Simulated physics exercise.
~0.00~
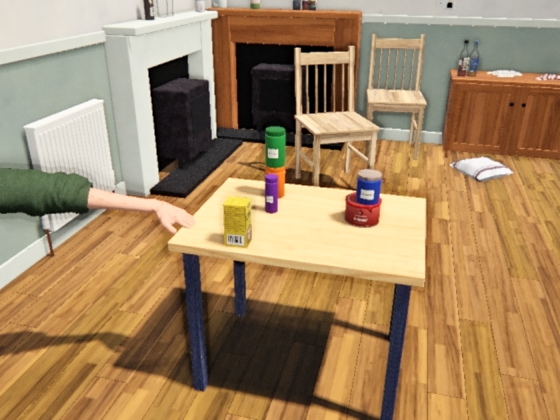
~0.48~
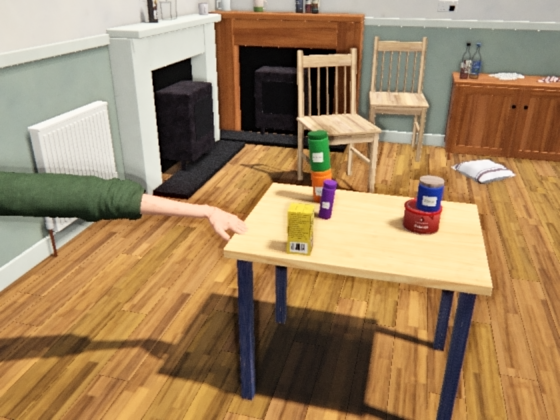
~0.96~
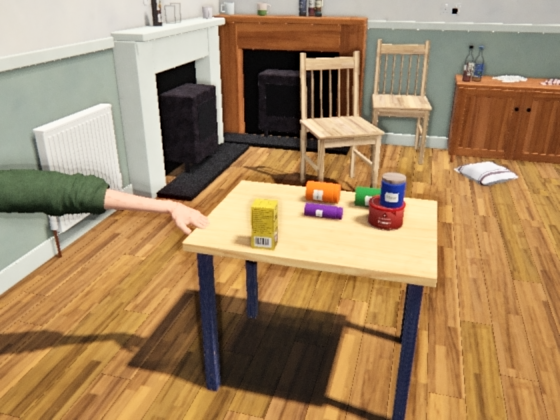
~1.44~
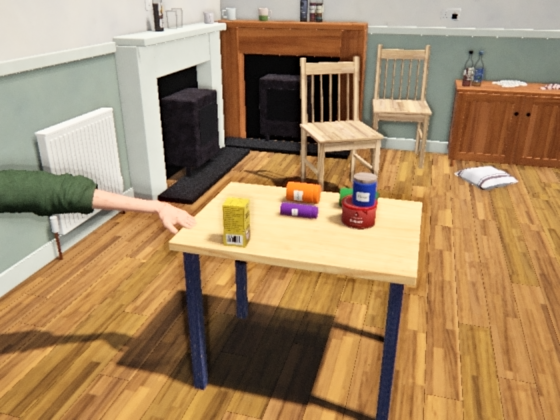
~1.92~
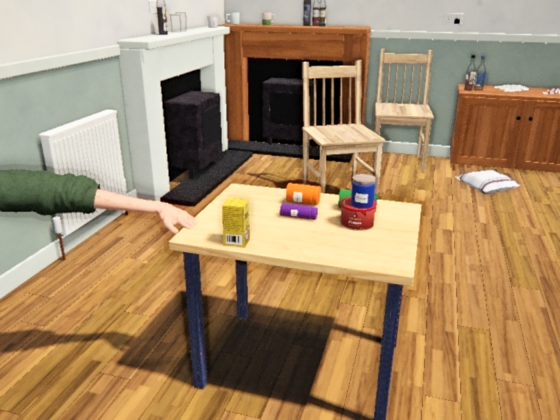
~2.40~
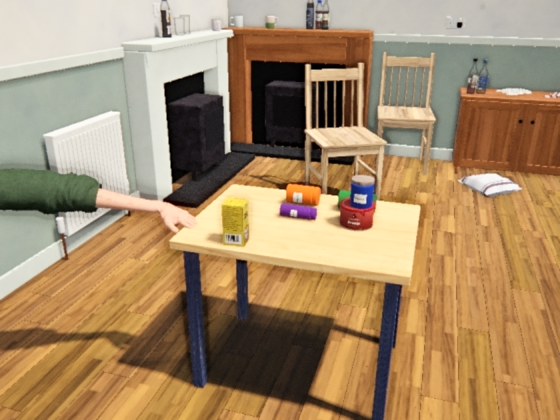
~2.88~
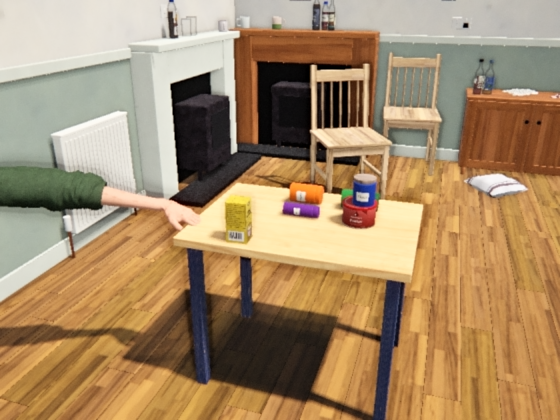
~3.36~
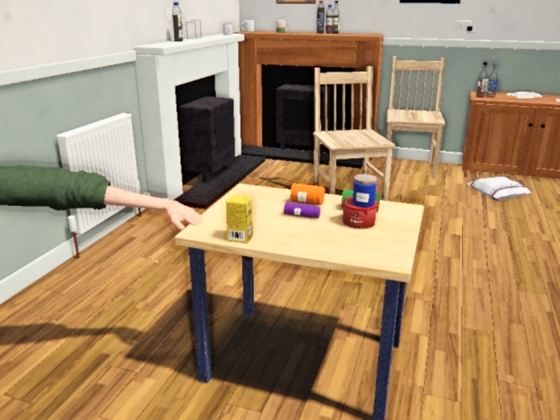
In a room with a wooden floor and two fireplaces, a hand in a green sleeve rests at the left edge of a small table holding a yellow carton, a purple shaker, a green jar stacked on an orange one, and a blue jar on a red tub. The table shifts to the right with everything still standing. It then jerks back left, and the green jar, orange jar and purple shaker topple onto their sides. The table settles near where it began, the three fallen things lying still while the carton, blue jar and red tub stay upright.
